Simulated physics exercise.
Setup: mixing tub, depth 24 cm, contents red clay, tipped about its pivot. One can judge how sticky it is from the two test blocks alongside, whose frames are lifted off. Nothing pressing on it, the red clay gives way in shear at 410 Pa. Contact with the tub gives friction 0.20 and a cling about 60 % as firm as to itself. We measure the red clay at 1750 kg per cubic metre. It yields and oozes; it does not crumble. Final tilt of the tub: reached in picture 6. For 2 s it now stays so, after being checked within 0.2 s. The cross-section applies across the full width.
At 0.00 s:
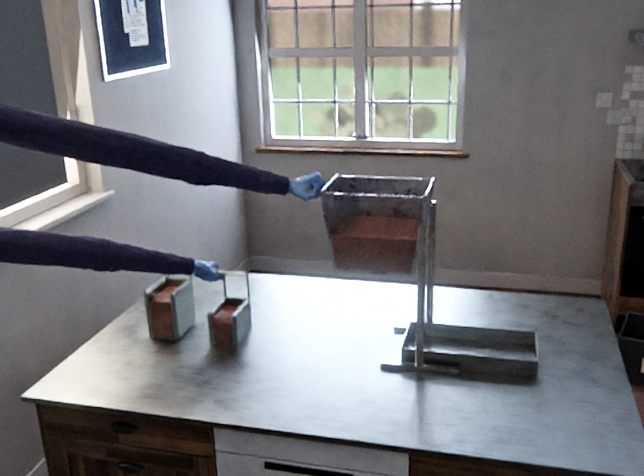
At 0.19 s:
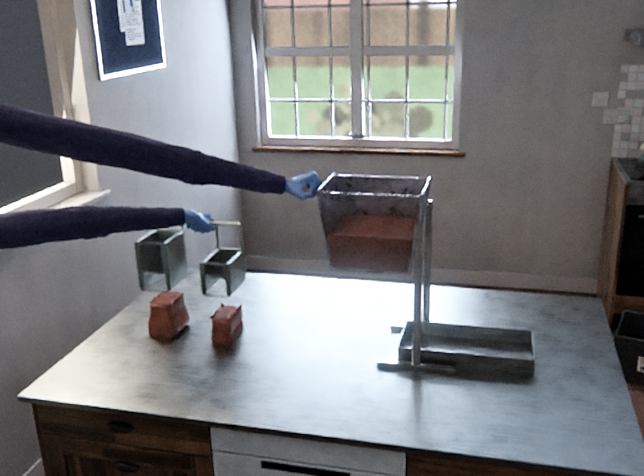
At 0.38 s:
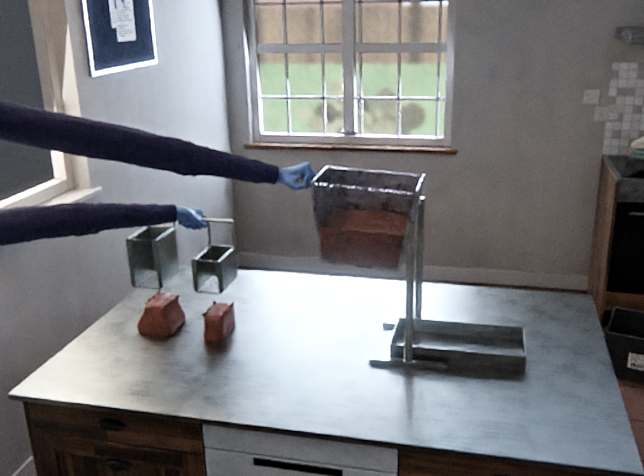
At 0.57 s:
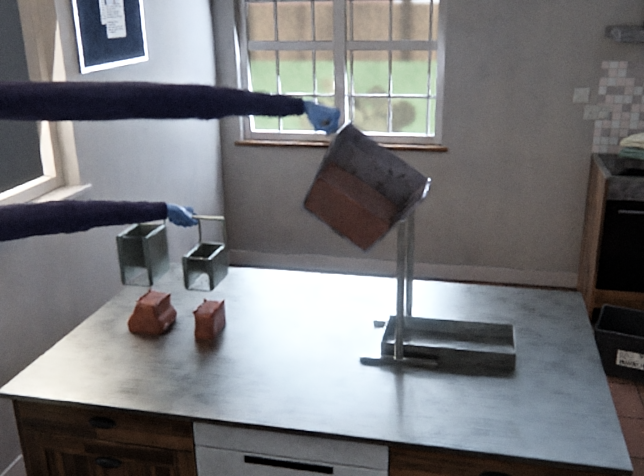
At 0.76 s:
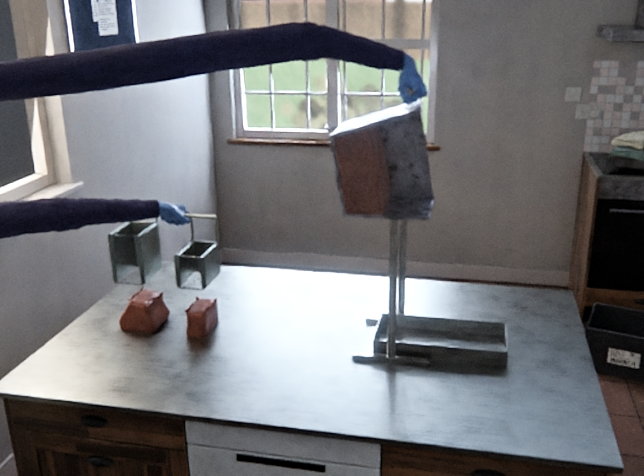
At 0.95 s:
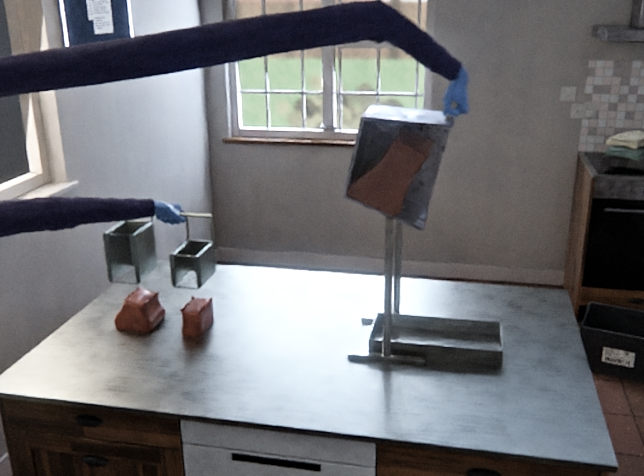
Gloved hand tipping a tub of red clay right over on its stand, after another lifts two moulds off slumping clay blocks.
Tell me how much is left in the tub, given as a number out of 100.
It should be close to 0 out of 100.
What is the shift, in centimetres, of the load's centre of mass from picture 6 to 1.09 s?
Roughly 12 cm.
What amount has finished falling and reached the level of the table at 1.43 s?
Down at that time: Approx. 60 %.
After 1.09 s, the tub is at 103 degrees and holds 59 %.
After 1.26 s, the tub is at 103 degrees and holds 31 %.
After 1.43 s, the tub is at 103 degrees and holds 18 %.
After 1.60 s, the tub is at 103 degrees and holds 5 %.
After 2.95 s, at the end, the tub is at 103 degrees and holds 0 %.
